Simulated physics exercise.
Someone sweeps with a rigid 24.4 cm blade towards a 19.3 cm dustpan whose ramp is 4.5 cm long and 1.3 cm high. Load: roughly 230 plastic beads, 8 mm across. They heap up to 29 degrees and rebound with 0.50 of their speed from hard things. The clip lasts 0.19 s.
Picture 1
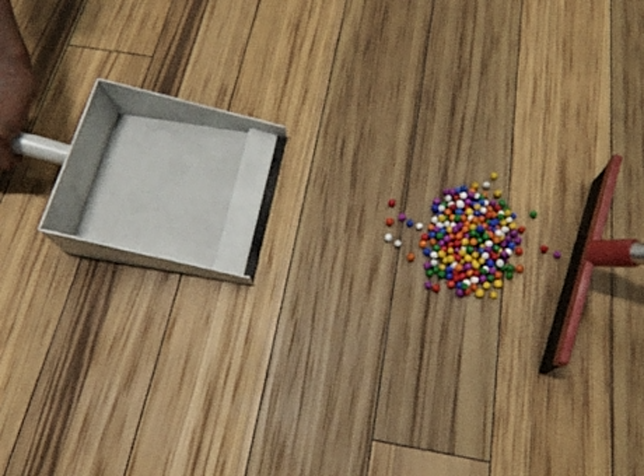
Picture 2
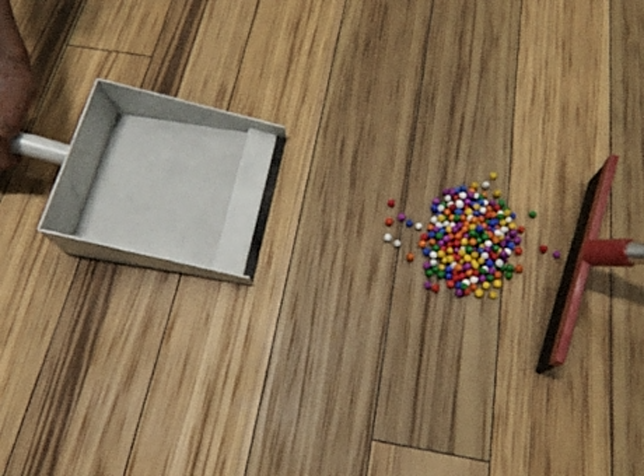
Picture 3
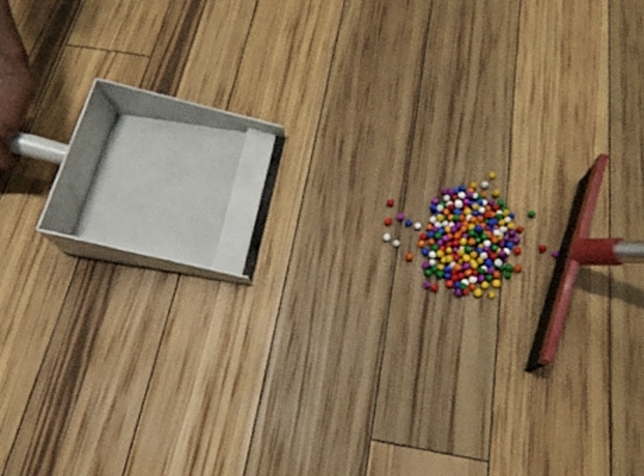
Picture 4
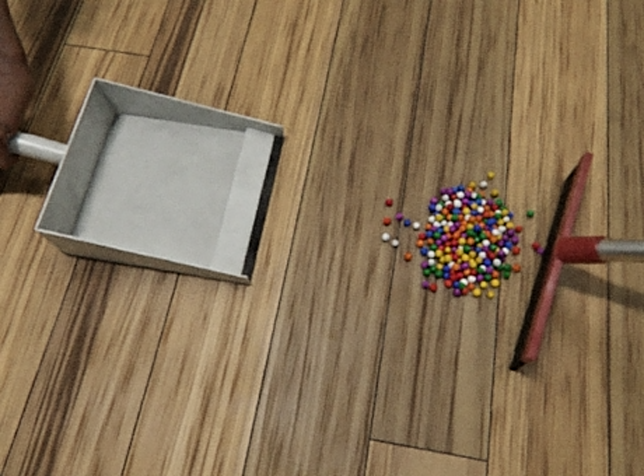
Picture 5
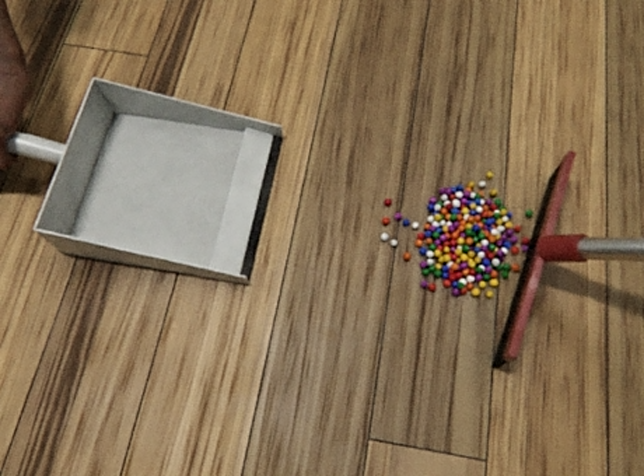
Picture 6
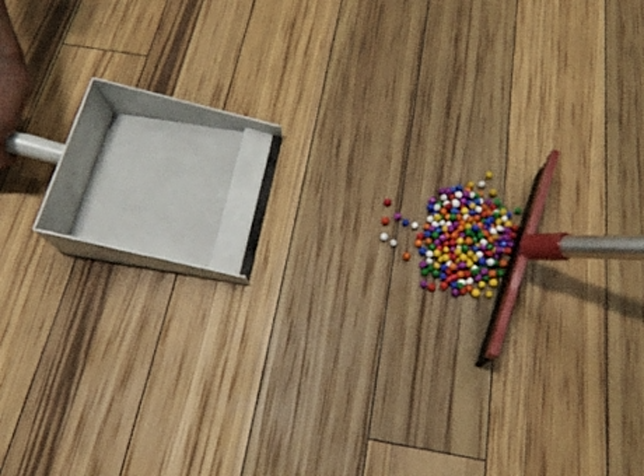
Red squeegee-like blade sliding left across a wooden floor and pressing into the right edge of a multicoloured bead pile opposite a dustpan.
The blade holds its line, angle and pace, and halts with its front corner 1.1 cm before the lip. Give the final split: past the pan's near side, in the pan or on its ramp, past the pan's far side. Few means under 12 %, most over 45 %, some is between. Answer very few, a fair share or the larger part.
Near side very few, pan very few, far side a fair share.
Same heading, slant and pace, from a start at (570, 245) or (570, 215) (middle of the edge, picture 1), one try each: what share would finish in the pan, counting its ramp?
About 10 and 20 per cent.
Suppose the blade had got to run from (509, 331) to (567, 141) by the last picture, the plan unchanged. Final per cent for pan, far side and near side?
Pan 15, far 45, near 5.
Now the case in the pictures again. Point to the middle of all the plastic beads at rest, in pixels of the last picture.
Around (283, 198).
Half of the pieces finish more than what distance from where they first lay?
About 22 cm.
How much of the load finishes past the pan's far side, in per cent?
Some 20 per cent.
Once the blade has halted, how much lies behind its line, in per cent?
About 10 per cent.
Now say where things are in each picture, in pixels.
The first frame shows blade from (560, 361) to (613, 163), moved 0.0 cm, 0 of the pieces shifted so far; middle of the pieces at (471, 237); pan at (165, 191).
The second frame shows blade from (556, 361) to (610, 163), moved 0.3 cm, 0 of the pieces shifted so far; middle of the pieces at (470, 237).
The third frame shows blade from (545, 359) to (600, 162), moved 1.3 cm, 0 of the pieces shifted so far; middle of the pieces at (469, 237).
The fourth frame shows blade from (528, 357) to (585, 161), moved 2.8 cm, 2 of the pieces shifted so far; middle of the pieces at (468, 236).
The fifth frame shows blade from (510, 355) to (568, 159), moved 4.5 cm, 2 of the pieces shifted so far; middle of the pieces at (467, 236).
The sixth frame shows blade from (492, 354) to (552, 158), moved 6.2 cm, 24 of the pieces shifted so far; middle of the pieces at (466, 236); pan at (161, 190).
Then, 0.27 s after the last picture, middle of the blade 17 cm from the lip; 0 % over the lip, far side 5 %, near side 5 %.
Then, 0.46 s after the last picture, middle of the blade 8 cm from the lip; 0 % over the lip, far side 15 %, near side 5 %.
Then, 0.76 s after the last picture, middle of the blade 4 cm from the lip; 5 % over the lip, far side 20 %, near side 5 %.
In the end, near side 5 %, pan 5 %, far side 20 %, in front of the lip or behind the blade 70 %.
